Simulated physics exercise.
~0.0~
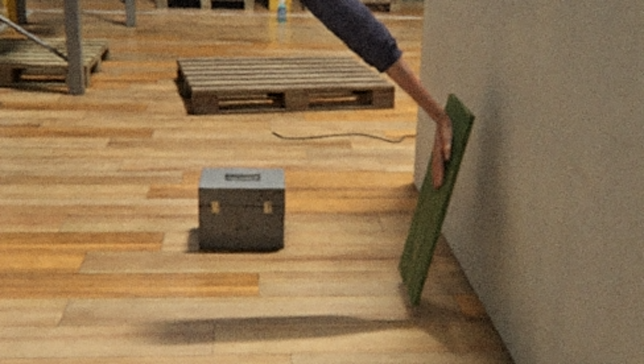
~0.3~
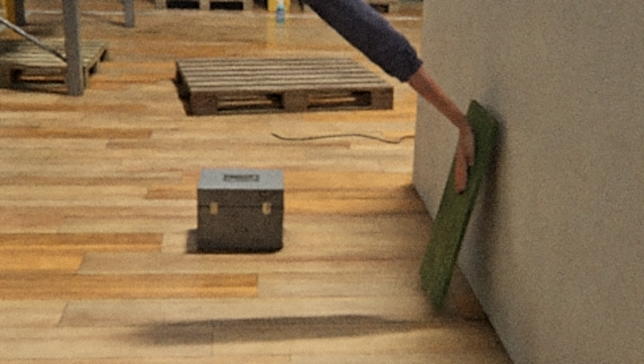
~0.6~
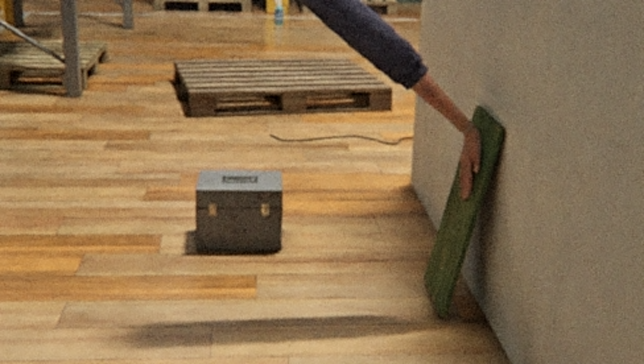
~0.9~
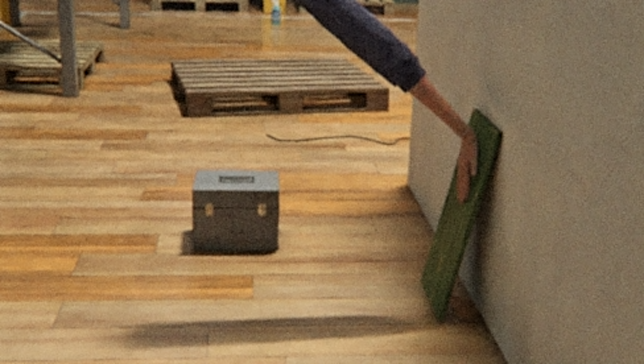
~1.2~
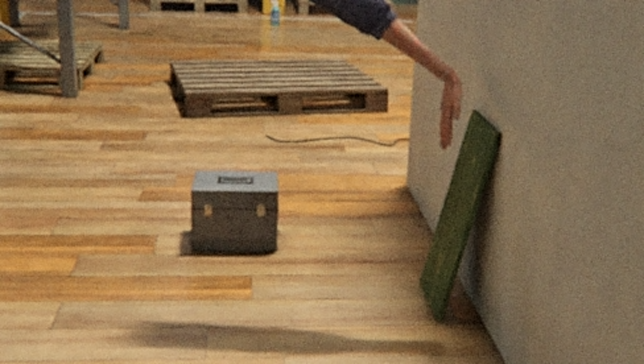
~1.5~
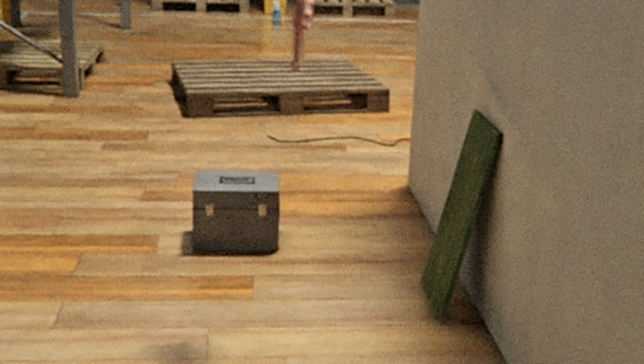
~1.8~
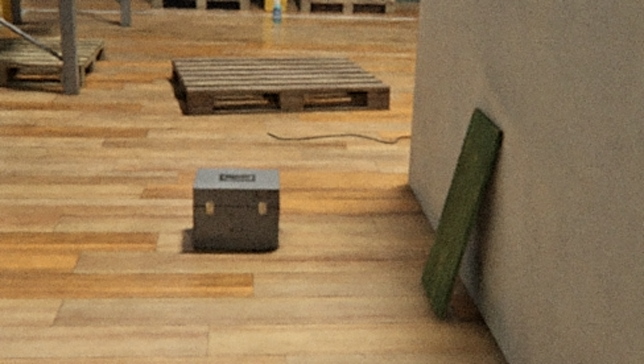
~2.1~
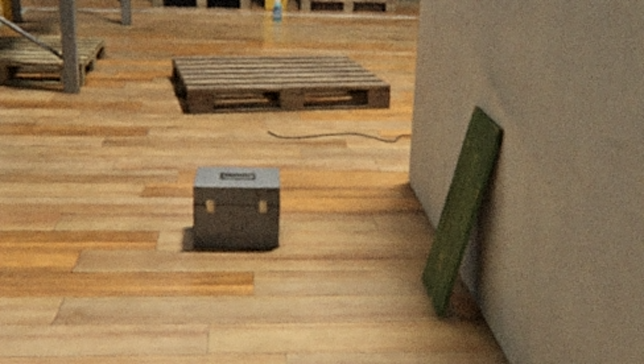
The clip opens on a plank floor with a grey toolbox near the middle, a wooden pallet behind it, and a hand holding a long green board upright near a pale wall on the right. The hand moves the board to the right until its top rests against the wall, its foot on the floor. After holding it there briefly, the fingers let go and the arm draws back toward the top of the view. The hand then leaves sight altogether. The board stays leaning against the wall, and the toolbox still sits in its place.
